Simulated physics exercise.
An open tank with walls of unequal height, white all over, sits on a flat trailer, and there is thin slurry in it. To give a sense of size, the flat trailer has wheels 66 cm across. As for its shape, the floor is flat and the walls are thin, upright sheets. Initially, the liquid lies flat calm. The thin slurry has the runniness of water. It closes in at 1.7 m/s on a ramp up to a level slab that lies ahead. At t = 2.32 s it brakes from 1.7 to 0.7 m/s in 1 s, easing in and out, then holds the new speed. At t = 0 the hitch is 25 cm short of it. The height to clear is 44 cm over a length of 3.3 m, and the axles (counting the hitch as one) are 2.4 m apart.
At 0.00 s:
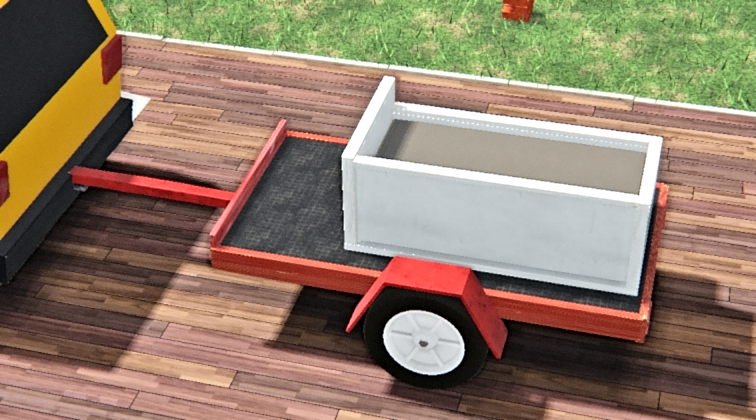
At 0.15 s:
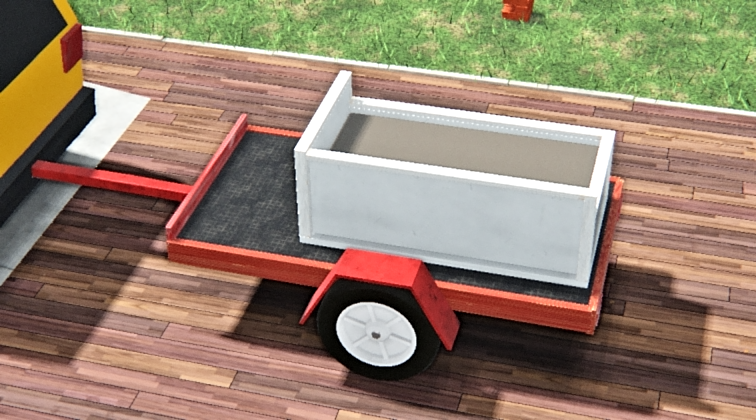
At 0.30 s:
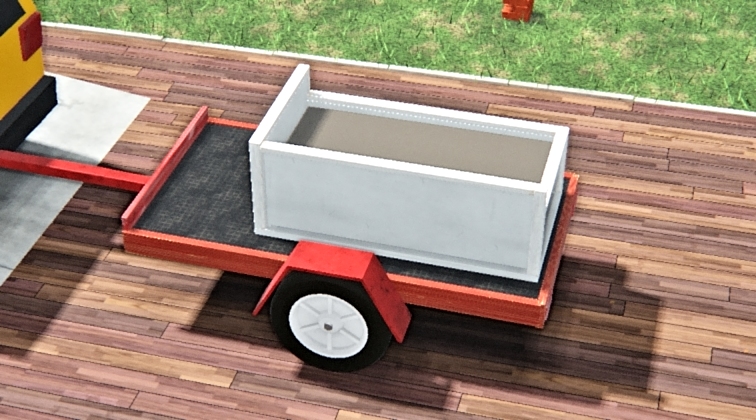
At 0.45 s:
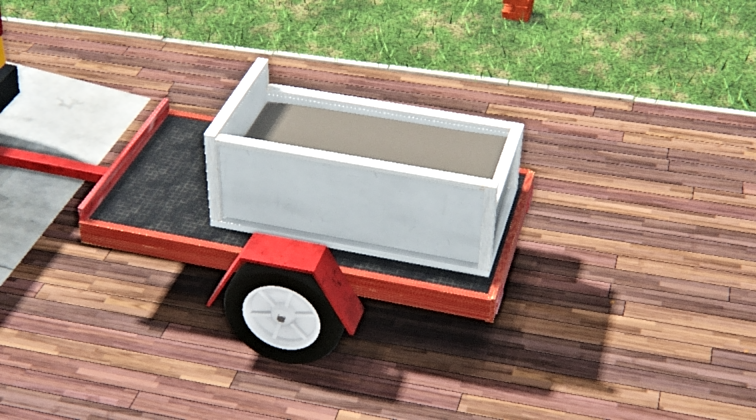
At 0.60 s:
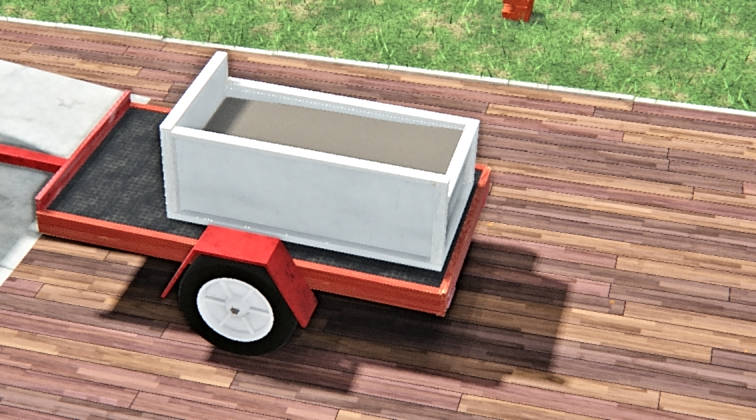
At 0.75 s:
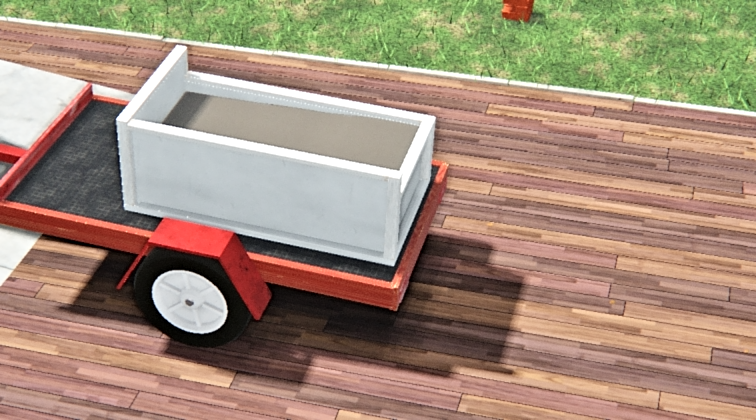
A red flat trailer, coupled by a red bar to a yellow vehicle at the left edge, rolls leftward across brown wooden planking, seen from above and to one side, with green grass behind. On its dark bed sits an open white tank, its left wall tallest, holding flat grey-brown liquid. The vehicle leaves view as the trailer follows towards a pale slab, tilting slightly nose up, while the camera stays still.
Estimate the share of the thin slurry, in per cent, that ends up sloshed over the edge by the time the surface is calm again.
I would say roughly 11 %.
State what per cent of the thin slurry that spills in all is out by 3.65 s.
By then it's around 40 per cent.
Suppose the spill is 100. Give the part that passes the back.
Around 80 in a hundred.
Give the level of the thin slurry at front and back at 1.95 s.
At the front 24 cm, at the back 40 cm.
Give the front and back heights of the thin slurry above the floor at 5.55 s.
About 26 cm in front, about 28 cm behind.
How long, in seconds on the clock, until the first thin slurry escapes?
That comes at some 1.6 s.
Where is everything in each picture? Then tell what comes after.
The surface is at (404, 127) by the front wall; at (630, 158) by the back wall; it lies level with the rim line; the front is on the left, levels are read along the far wall; a wheel hub at (422, 348), in the first frame.
The surface is at (360, 121) by the front wall; at (583, 152) by the back wall; it lies level with the rim line, in the second frame.
The surface is at (318, 114) by the front wall; at (537, 147) by the back wall; it lies level with the rim line, in the third frame.
The surface is at (276, 108) by the front wall; at (491, 143) by the back wall; it lies level with the rim line; the tank is 2° nose up, in the fourth frame.
The surface is at (234, 103) by the front wall; at (447, 137) by the back wall; it lies level with the rim line; the tank is 3° nose up, in the fifth frame.
The surface is at (194, 100) by the front wall; at (403, 130) by the back wall; it climbs 3° towards the back; a wheel hub at (187, 306); the tank is 3° nose up, in the sixth frame.
Then, 1.95 s in, the surface is 23 cm up at the front and 40 cm at the back; 2 per cent is out, over the back.
Then, 3.65 s in, the surface is 32 cm up at the front and 29 cm at the back; 4 per cent is out, over the back.
Then, 5.55 s in, the surface is 27 cm up at the front and 27 cm at the back; 9 per cent is out, over the back.
Then, 7.99 s in, 11 per cent is out, over the back, 38 of 353 litres.
